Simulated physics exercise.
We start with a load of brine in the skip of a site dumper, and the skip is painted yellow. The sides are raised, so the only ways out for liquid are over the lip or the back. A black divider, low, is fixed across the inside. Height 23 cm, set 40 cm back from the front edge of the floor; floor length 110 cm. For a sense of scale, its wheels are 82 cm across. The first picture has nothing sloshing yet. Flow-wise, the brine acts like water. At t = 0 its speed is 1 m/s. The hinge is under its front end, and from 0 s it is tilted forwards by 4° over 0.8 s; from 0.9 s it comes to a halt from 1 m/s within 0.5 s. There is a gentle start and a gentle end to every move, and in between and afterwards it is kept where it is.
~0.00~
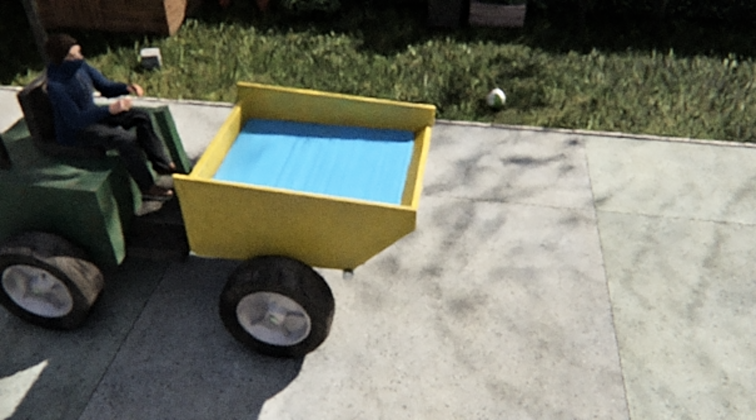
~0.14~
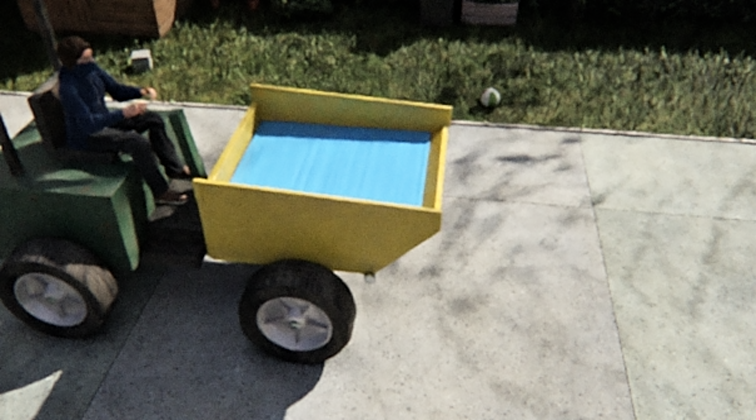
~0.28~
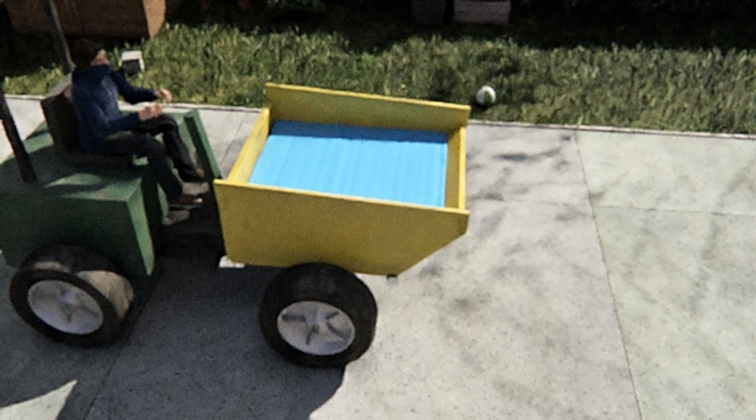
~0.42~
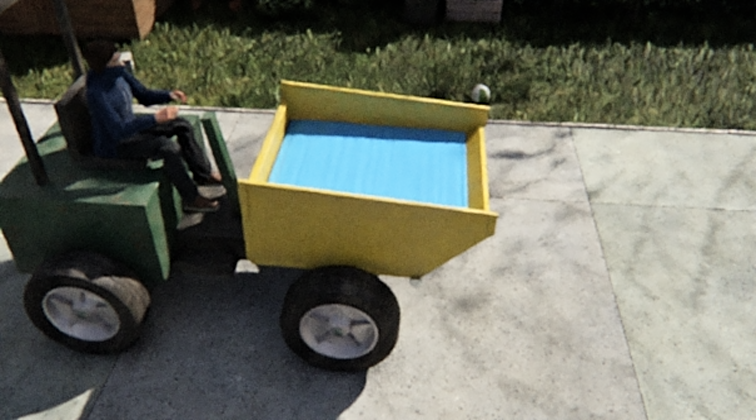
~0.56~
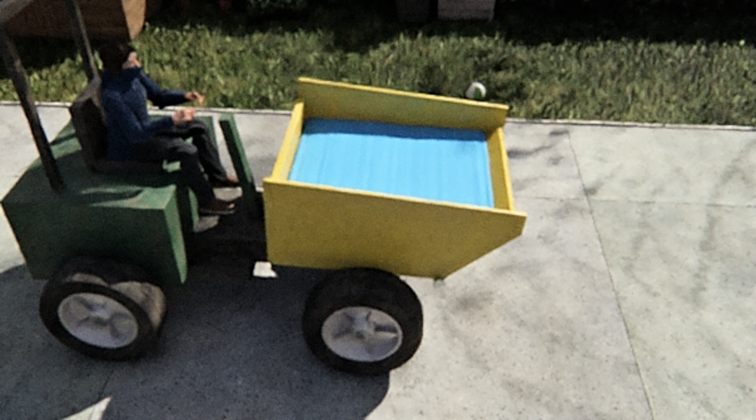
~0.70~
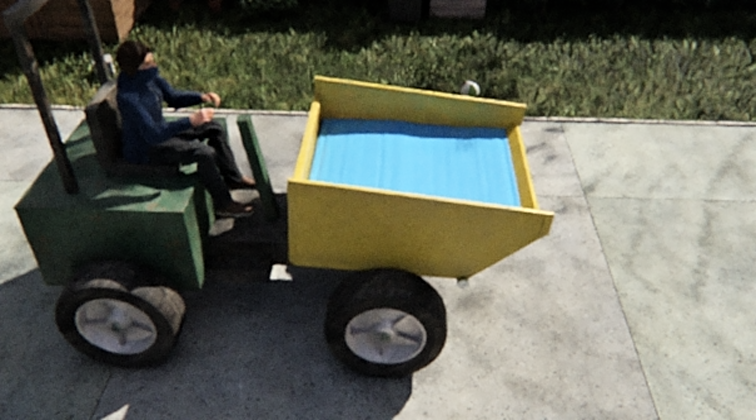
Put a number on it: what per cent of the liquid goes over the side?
Close to 13 per cent goes over.
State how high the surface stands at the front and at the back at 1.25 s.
It reads roughly 34 cm up front and 18 cm at the back.
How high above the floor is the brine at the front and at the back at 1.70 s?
Height at the front is 36 cm; height at the back is 18 cm.
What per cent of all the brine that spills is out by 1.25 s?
By then about 10 per cent is out.
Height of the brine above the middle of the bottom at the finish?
Roughly 28 centimetres.
By 1.25 s the skip is at 4° forwards, the surface stands 34 cm on the front, 18 cm on the back; the loss stands at 1 per cent, over the front.
By 1.70 s the skip is at 4° forwards, the surface stands 36 cm on the front, 18 cm on the back; the loss stands at 11 per cent, over the front.
By 2.20 s the skip is at 4° forwards, the surface stands 32 cm on the front, 22 cm on the back; the loss stands at 13 per cent, over the front.
By 4.28 s the loss stands at 13 per cent, over the front, 68 of 524 litres.
